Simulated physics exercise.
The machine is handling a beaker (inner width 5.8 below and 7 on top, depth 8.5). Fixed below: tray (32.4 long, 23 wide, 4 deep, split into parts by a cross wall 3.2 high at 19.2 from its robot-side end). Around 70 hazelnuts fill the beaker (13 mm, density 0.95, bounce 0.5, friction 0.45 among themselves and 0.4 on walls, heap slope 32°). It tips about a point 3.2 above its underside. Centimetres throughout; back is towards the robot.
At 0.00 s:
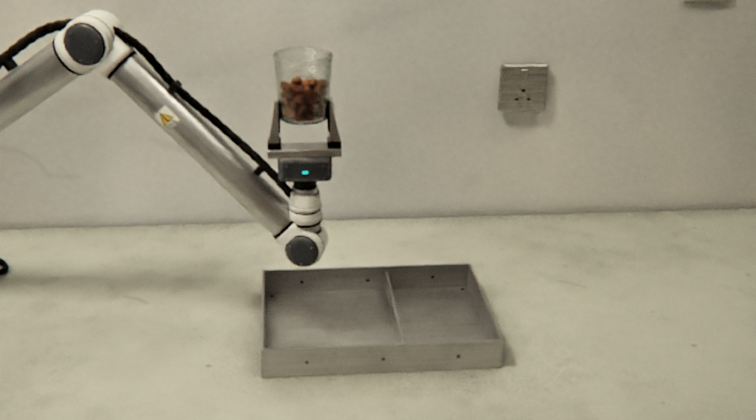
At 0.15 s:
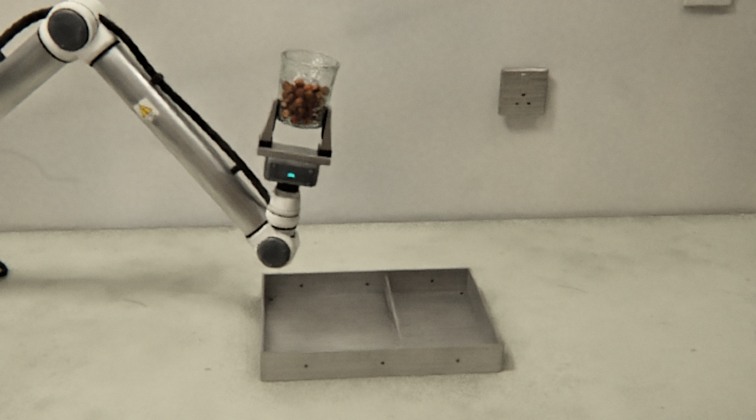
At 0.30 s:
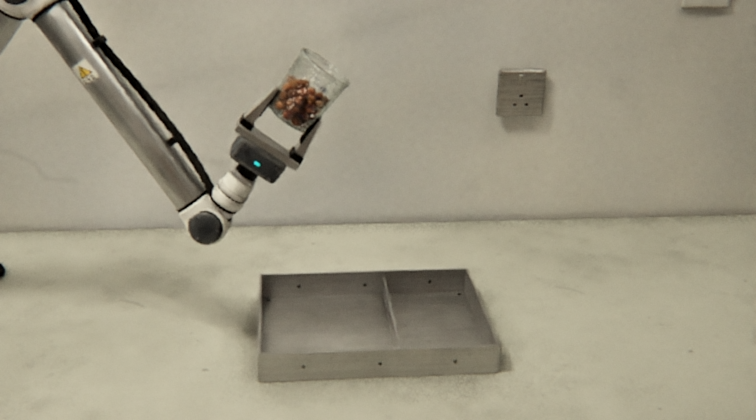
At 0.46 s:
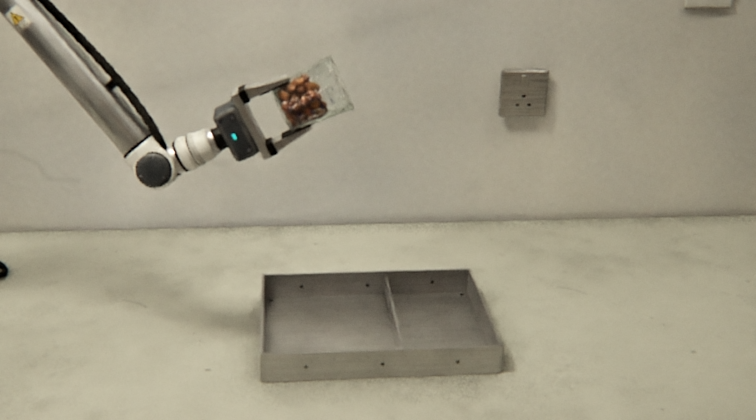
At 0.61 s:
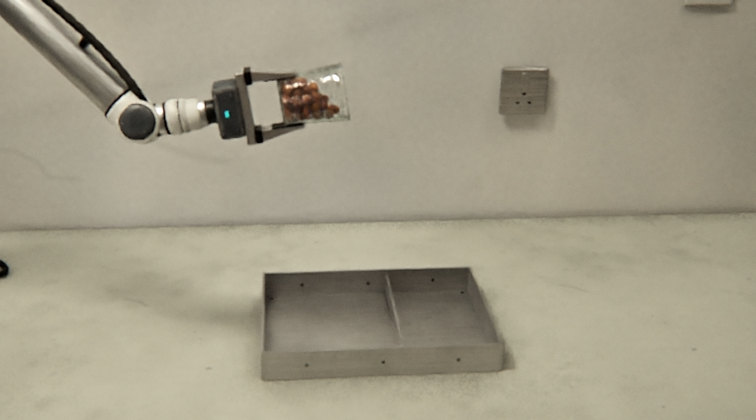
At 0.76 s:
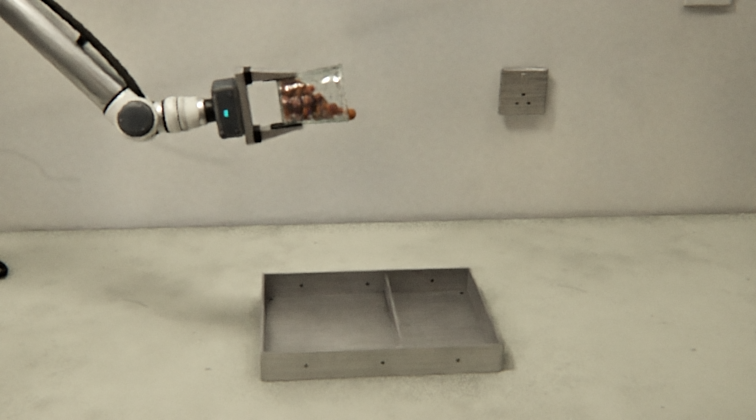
To begin with, a robot arm holds a clear beaker of brown hazelnuts upright above a divided metal tray. The arm draws back to the left while tilting the beaker rightward until it lies nearly horizontal, and the nuts shift towards its rim, with one at the opening.
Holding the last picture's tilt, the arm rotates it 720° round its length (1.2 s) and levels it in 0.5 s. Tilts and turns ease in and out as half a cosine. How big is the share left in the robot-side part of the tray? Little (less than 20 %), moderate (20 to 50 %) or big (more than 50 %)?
Answer: Moderate; 20 to 50 % of the hazelnuts finish in the robot-side part of the tray.
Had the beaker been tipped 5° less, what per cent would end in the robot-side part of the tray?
It would be near 15 per cent.
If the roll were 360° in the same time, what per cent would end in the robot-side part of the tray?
It would be near 35 per cent.
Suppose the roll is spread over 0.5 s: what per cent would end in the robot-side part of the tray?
In that case some 10 per cent.
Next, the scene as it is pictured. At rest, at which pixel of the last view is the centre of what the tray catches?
Near (377, 321).
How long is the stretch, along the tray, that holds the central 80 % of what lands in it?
Some 20 cm.
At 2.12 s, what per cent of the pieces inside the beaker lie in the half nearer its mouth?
About 35 per cent.
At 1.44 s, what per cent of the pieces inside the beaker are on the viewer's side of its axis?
Some 25 per cent.
By 1.44 s, tipped 83°, highest piece 38 above the table; 53 in the beaker, 8 in the robot-side part, 2 in the far-side part, 6 in flight or on a rim.
By 2.12 s, tipped 64°, highest piece 37 above the table; 38 in the beaker, 21 in the robot-side part, 8 in the far-side part, 2 in flight or on a rim.
By 2.66 s, upright, highest piece 38 above the table; 38 in the beaker, 20 in the robot-side part, 11 in the far-side part.
By 3.36 s, upright, highest piece 38 above the table; 38 in the beaker, 20 in the robot-side part, 11 in the far-side part.
Final count, 38 in the beaker, 20 in the robot-side part, 11 in the far-side part. That is 29 % in the robot-side part of the tray.
